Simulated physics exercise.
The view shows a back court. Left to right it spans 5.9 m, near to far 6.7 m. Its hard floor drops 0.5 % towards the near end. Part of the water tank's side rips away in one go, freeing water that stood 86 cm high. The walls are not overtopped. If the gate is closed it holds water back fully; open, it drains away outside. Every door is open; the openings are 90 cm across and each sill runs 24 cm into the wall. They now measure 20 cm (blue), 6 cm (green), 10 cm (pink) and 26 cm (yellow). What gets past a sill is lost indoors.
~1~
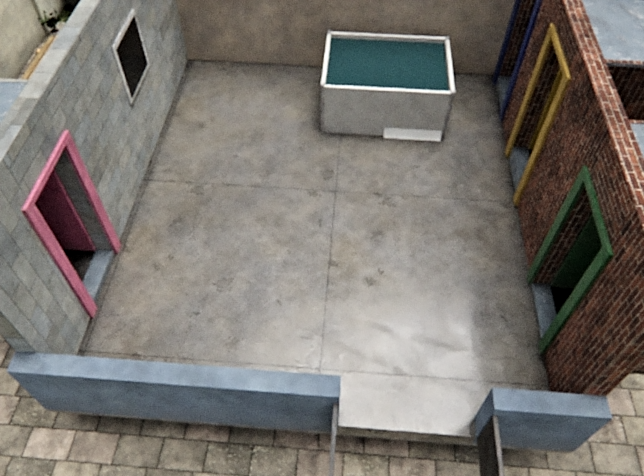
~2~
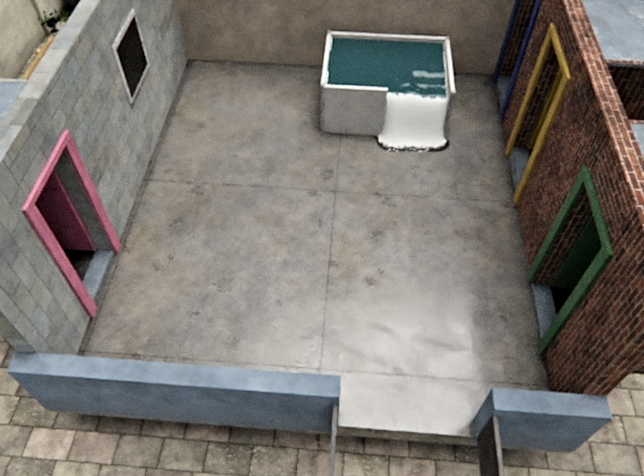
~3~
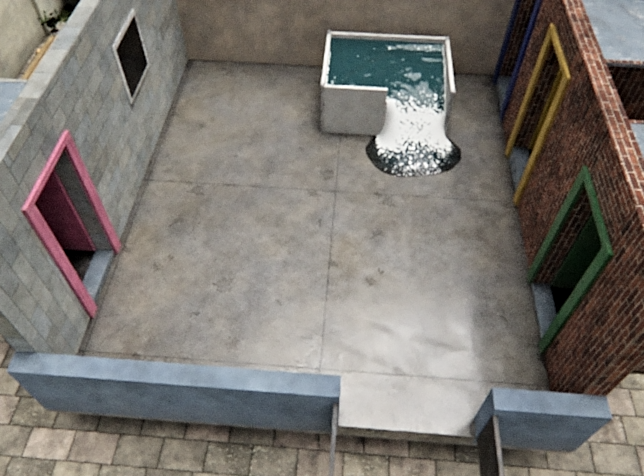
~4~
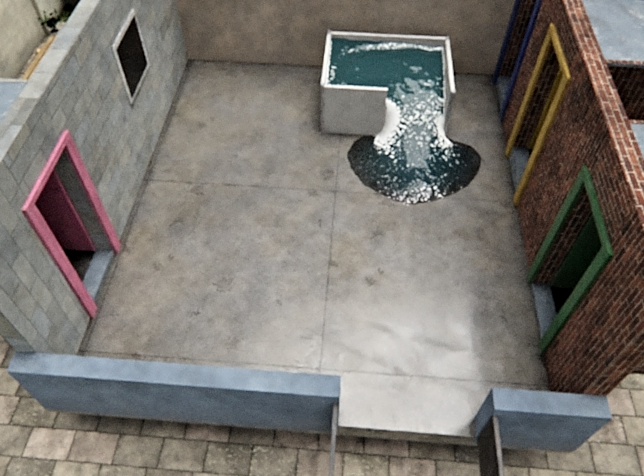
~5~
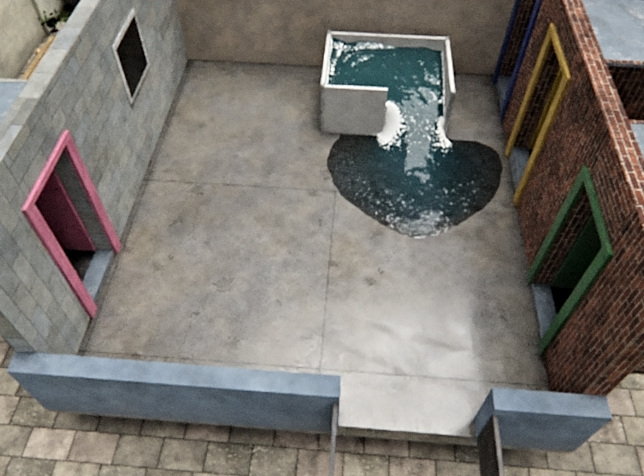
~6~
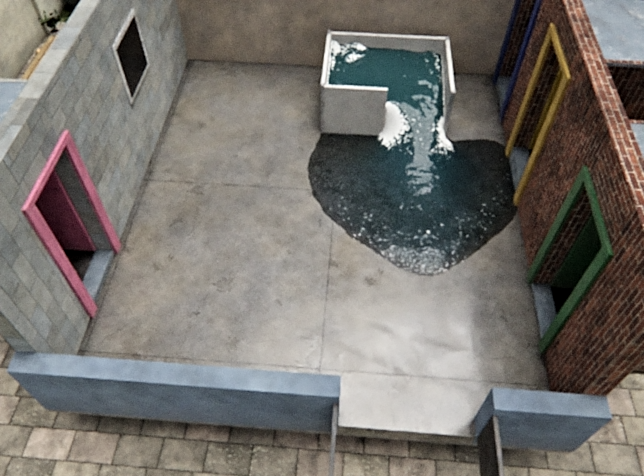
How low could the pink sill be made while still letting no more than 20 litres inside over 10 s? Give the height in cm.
Close to 6 cm is just enough.
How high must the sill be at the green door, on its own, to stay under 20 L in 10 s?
About 11.5 cm at green.
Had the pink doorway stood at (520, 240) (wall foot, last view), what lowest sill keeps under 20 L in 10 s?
Roughly 14.5 cm.
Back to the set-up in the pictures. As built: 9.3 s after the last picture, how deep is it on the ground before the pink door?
Some 6.0 cm.
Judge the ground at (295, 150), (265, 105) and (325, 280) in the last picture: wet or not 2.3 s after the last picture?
In that order: Not reached, dry, flooded.
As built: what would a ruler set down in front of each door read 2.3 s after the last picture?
In cm: Blue 1, green 9, pink 0, yellow 9.
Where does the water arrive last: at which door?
It is the pink one.
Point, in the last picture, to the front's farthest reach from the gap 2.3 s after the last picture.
Near (67, 384).
Then, 0.7 s after the last picture water covers 40 % of the floor, deepest (40 cm) near (424, 143); it has not reached the pink door.
Then, 2.3 s after the last picture water covers 55 % of the floor, deepest (32 cm) near (514, 419); it has not reached the pink door.
Then, 9.3 s after the last picture water covers 90 % of the floor, deepest (8 cm) near (81, 385); 6 cm at the pink door, 0 litres in over its 10 cm sill.
At the pink door as built, the water peaked near 11 cm, 5.5 s after the last picture.
With a sill of 5.5 cm, 26 litres would have come in within the 10 s; with 7.5 cm, 8 litres. So under 20 litres takes about 6 cm.
